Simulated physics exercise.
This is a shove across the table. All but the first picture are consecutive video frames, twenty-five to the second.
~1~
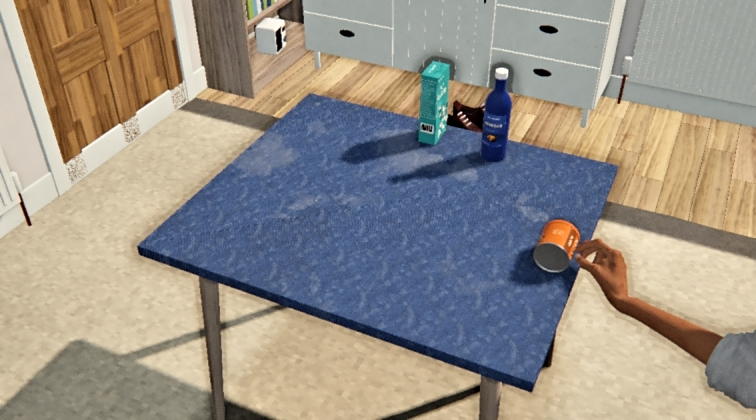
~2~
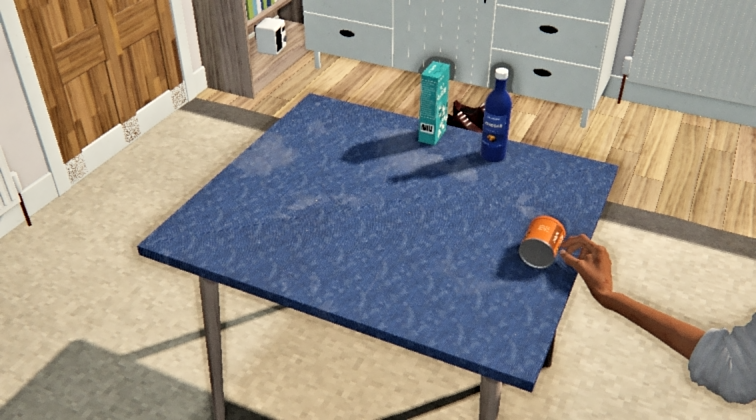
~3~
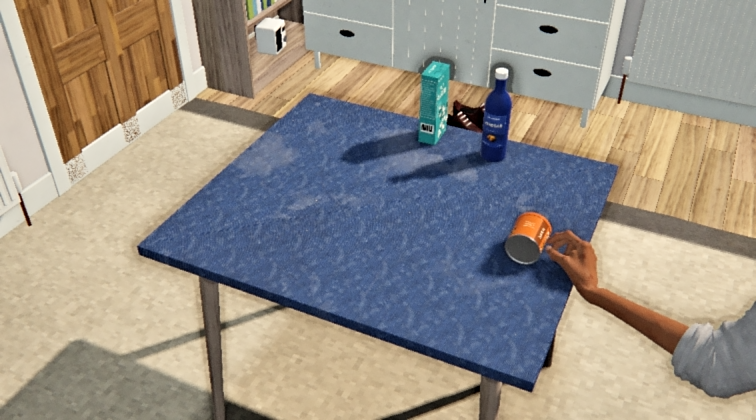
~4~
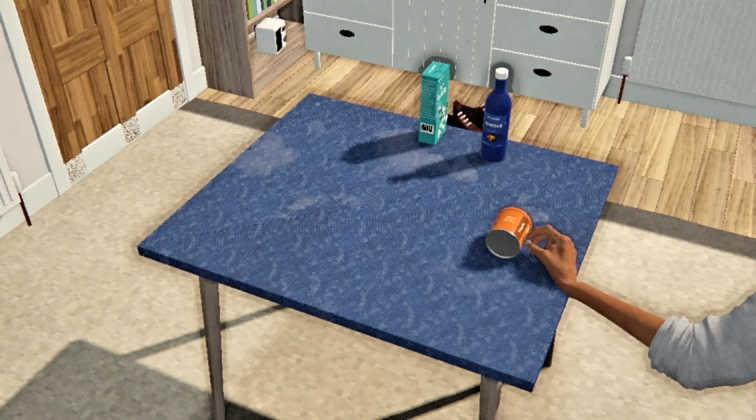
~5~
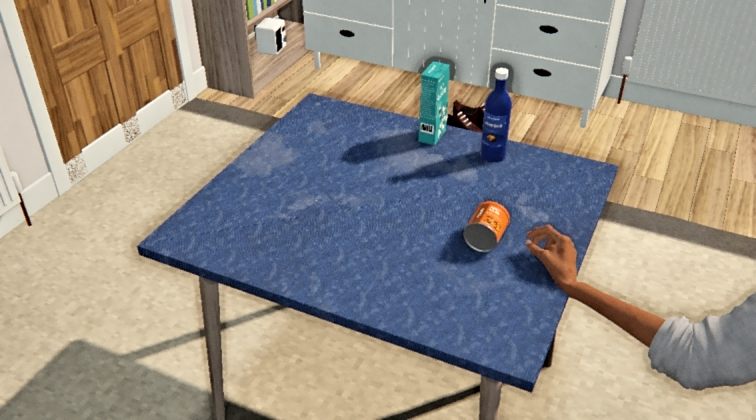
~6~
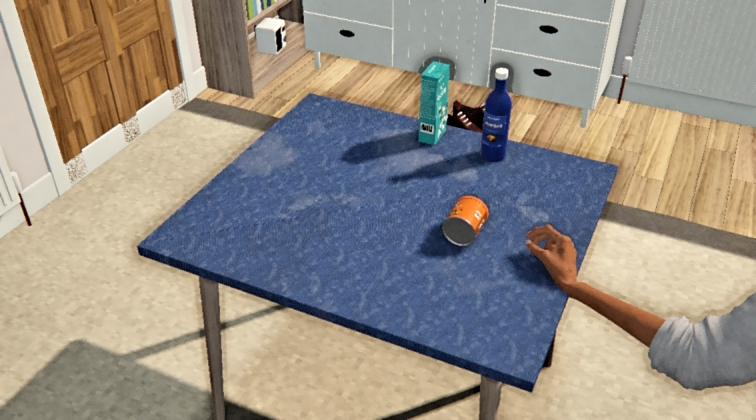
On a blue table in a room with wooden flooring, a hand at the right pushes an orange tin lying on its side leftward, then stays back as the tin rolls on, while a teal carton and blue bottle stand still.
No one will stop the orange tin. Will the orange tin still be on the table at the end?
The orange tin falls off the table.
Then, 0.30 s after the last picture, orange tin rolled well along near (327, 182).
Then, 0.70 s after the last picture, orange tin now off the table.
Then, 1.10 s after the last picture, things are still on the move.
By the end, off the table, orange tin.
